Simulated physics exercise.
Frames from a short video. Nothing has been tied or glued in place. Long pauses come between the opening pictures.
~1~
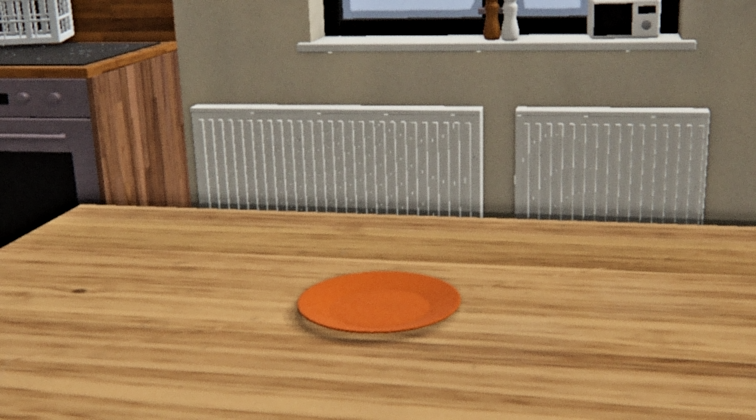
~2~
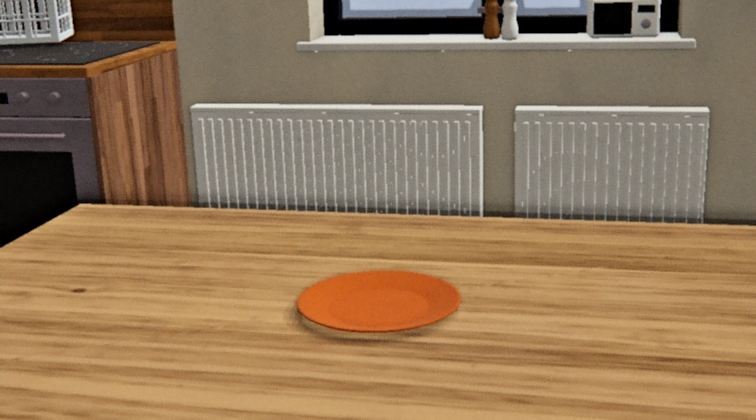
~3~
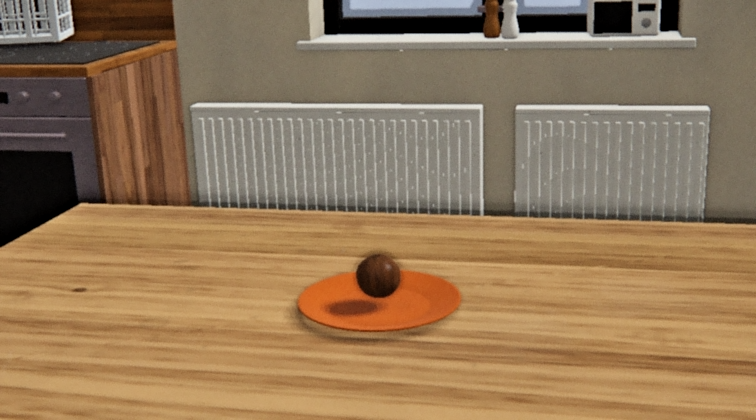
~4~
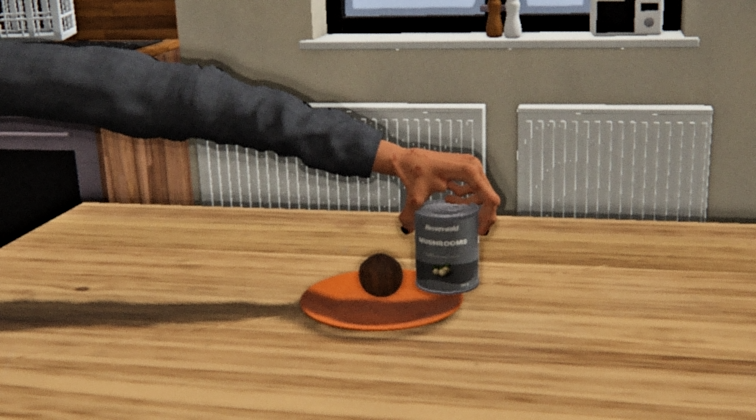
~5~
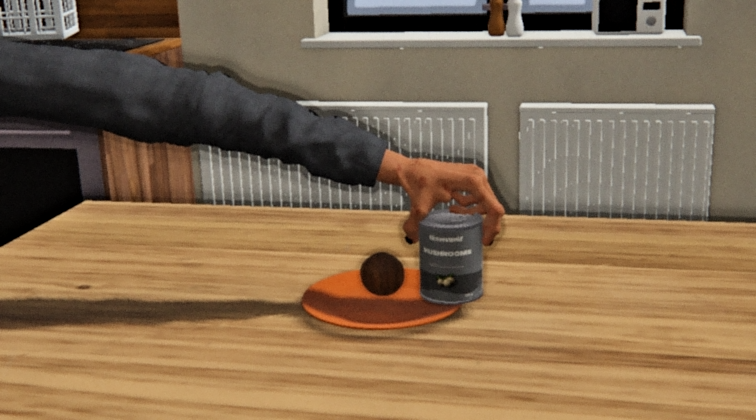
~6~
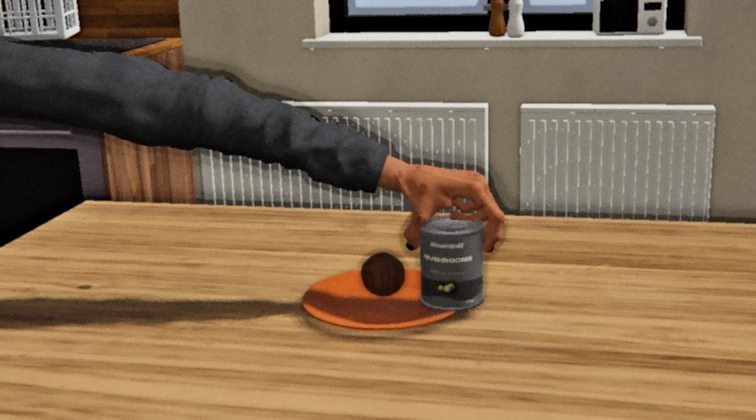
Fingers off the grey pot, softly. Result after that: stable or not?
Stable.
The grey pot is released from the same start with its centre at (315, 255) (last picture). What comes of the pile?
Well, it is fine after that.
Then, 0.90 s after the last picture, nothing has stirred.
Then, 2.00 s after the last picture, grey pot resting near (452, 263).
At rest, all 3 in place. Seen from the same camera at the end, grey pot near (452, 263). The pile stays up.
